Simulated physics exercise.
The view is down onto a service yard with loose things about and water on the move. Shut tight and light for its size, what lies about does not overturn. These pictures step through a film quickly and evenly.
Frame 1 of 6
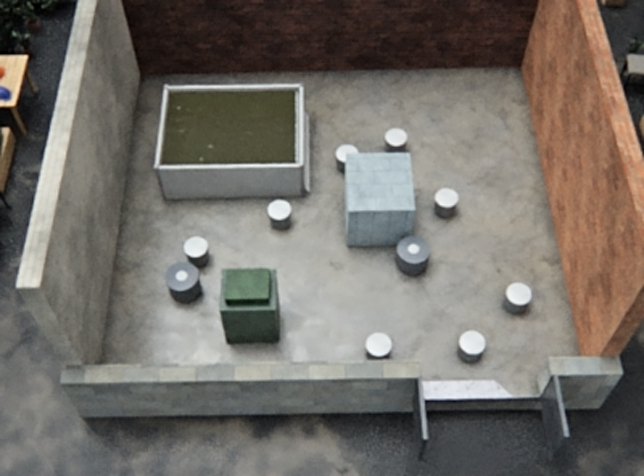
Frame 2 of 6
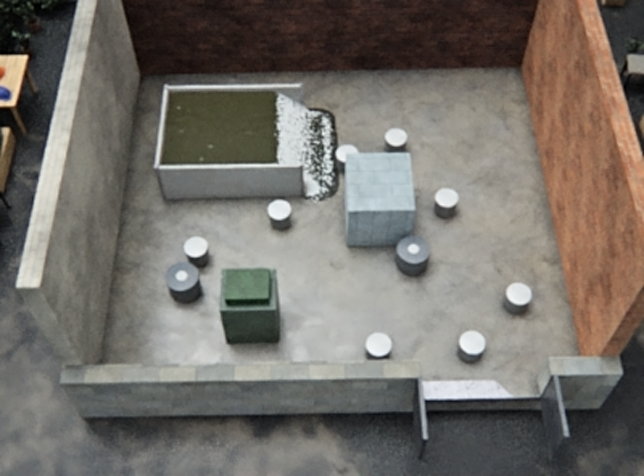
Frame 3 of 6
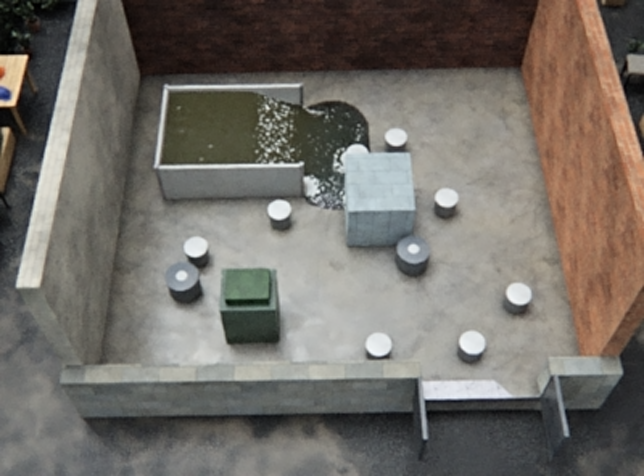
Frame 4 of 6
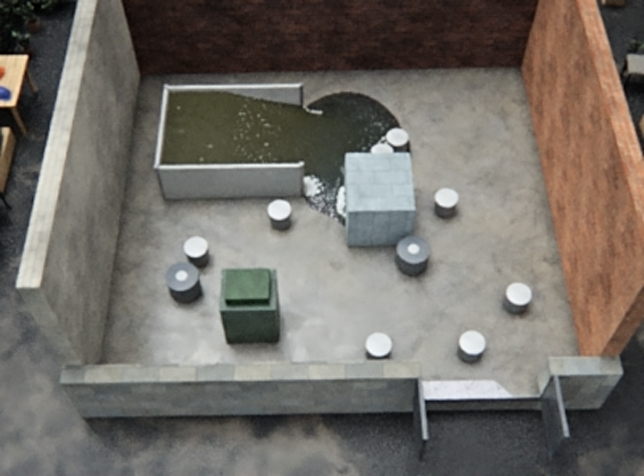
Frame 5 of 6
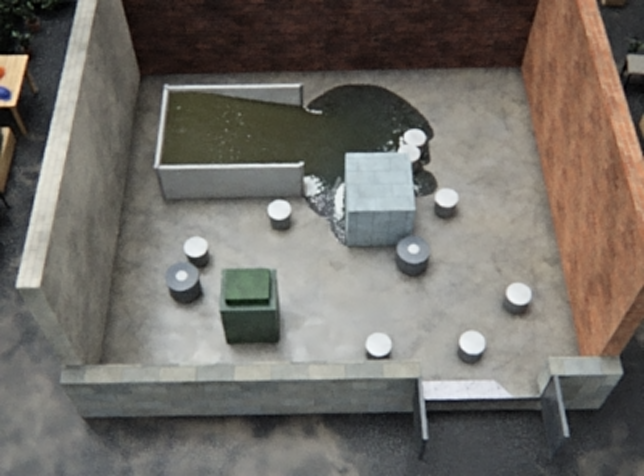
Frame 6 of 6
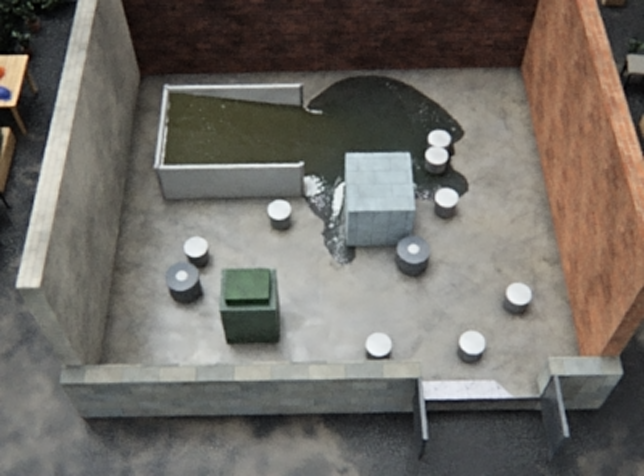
Murky water bursts from the right side of a raised rectangular tank in a walled yard, foaming onto the concrete. It spreads around the pale block, and two pale pails beyond it slide to the right as the dark pool widens, while the other objects stay put.
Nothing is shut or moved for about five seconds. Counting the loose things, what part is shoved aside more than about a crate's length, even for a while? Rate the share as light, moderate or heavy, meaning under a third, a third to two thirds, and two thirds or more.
Moderate.
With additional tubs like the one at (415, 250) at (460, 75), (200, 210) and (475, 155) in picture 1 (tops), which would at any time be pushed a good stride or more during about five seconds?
Taking them one at a time: Goes the distance; falls short; goes the distance.
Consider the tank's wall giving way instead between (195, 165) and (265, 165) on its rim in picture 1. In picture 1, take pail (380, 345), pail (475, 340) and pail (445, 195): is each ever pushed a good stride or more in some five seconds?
Got that far, got that far, never got that far.
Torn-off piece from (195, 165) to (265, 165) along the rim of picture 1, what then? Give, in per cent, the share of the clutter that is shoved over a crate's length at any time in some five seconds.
My estimate is some 60 per cent of them.
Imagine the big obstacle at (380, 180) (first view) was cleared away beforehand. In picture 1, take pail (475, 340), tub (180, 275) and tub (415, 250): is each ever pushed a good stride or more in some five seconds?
Going through them in order: First got well clear, second kept nearby, third got well clear.
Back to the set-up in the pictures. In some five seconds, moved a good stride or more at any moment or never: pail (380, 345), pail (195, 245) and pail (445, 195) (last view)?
Listed order gives below that mark, then below that mark, and lastly past that mark.
A moment on, 2 of 10 are well off their spots; 0 afloat.
Next, 2 of 10 are well off their spots; 2 afloat.
Later, 3 of 10 are well off their spots; 2 afloat.
In the end, 5 of 10 are well off their spots, and 5 have been at some point; 5 afloat.
